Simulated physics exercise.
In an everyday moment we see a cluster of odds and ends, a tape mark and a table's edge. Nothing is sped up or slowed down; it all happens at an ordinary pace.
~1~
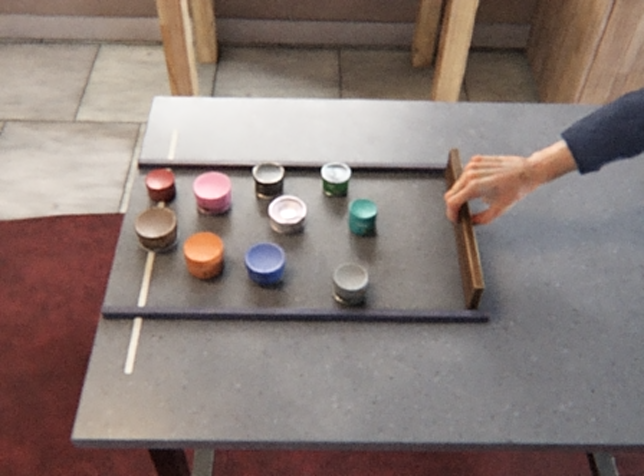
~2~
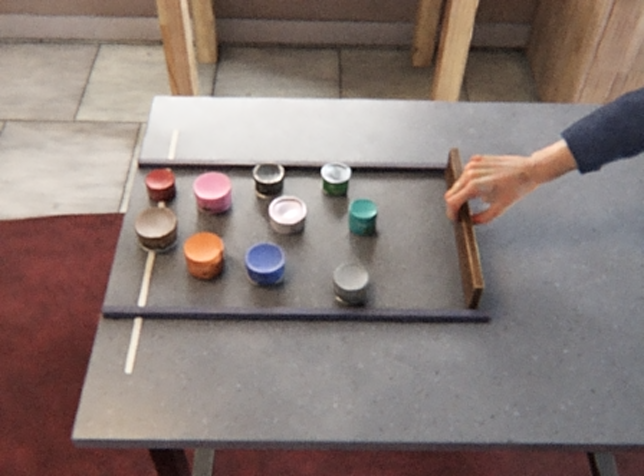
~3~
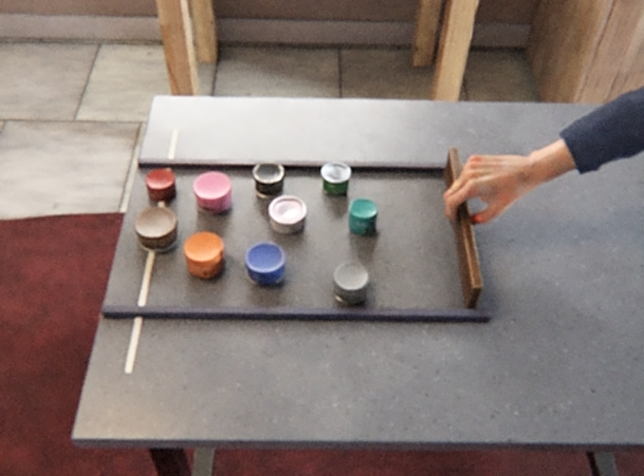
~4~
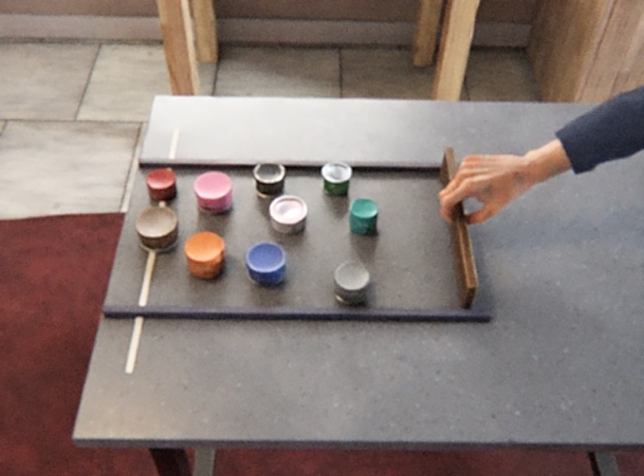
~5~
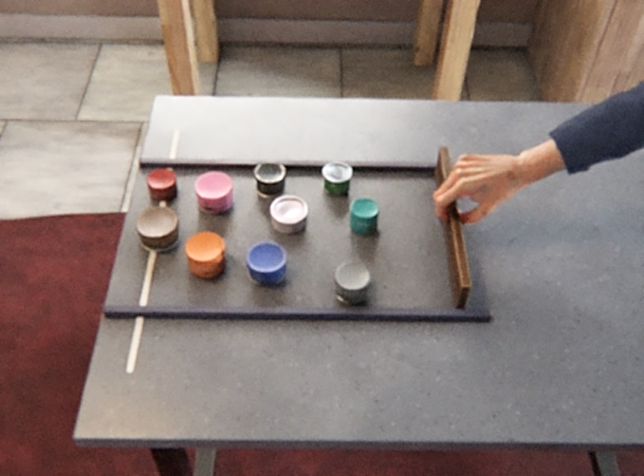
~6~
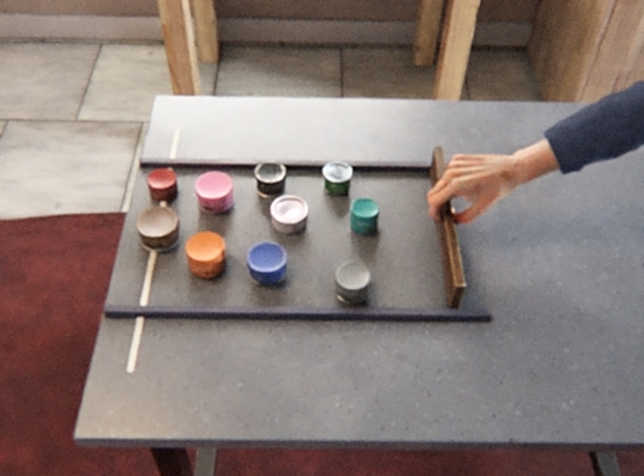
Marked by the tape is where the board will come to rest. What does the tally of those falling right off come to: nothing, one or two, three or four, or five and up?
It comes to five and up.
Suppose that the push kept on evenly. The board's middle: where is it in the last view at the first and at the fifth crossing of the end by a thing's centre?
It sits around (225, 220) and after that around (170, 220).
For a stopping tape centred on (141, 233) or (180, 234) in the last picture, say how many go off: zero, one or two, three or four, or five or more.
First spot, 5 or more; second spot, just one or two.
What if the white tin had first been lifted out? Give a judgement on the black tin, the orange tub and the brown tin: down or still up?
Black tin down; orange tub down; brown tin down.
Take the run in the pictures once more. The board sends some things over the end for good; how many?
Count: 5.
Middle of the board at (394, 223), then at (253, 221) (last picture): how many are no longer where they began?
That makes 0 at the first spot and 9 at the second.
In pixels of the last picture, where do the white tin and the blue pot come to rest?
The first ends close to (144, 204), the second close to (130, 257).
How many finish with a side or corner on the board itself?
Count: 5.
Soon after, none off yet; red tub at rest near (163, 185); brown tin at rest near (159, 229); pink pot at rest near (215, 193).
Then, none off yet; red tub at rest near (163, 185); brown tin at rest near (159, 229); pink pot moving near (211, 192).
Further on, none off yet; red tub tipped well over near (123, 181); brown tin at rest near (157, 229); pink pot moved well along near (150, 190).
By the end, the number that fall off is five or more; fallen, black tin, orange tub, pink pot, brown tin and red tub.
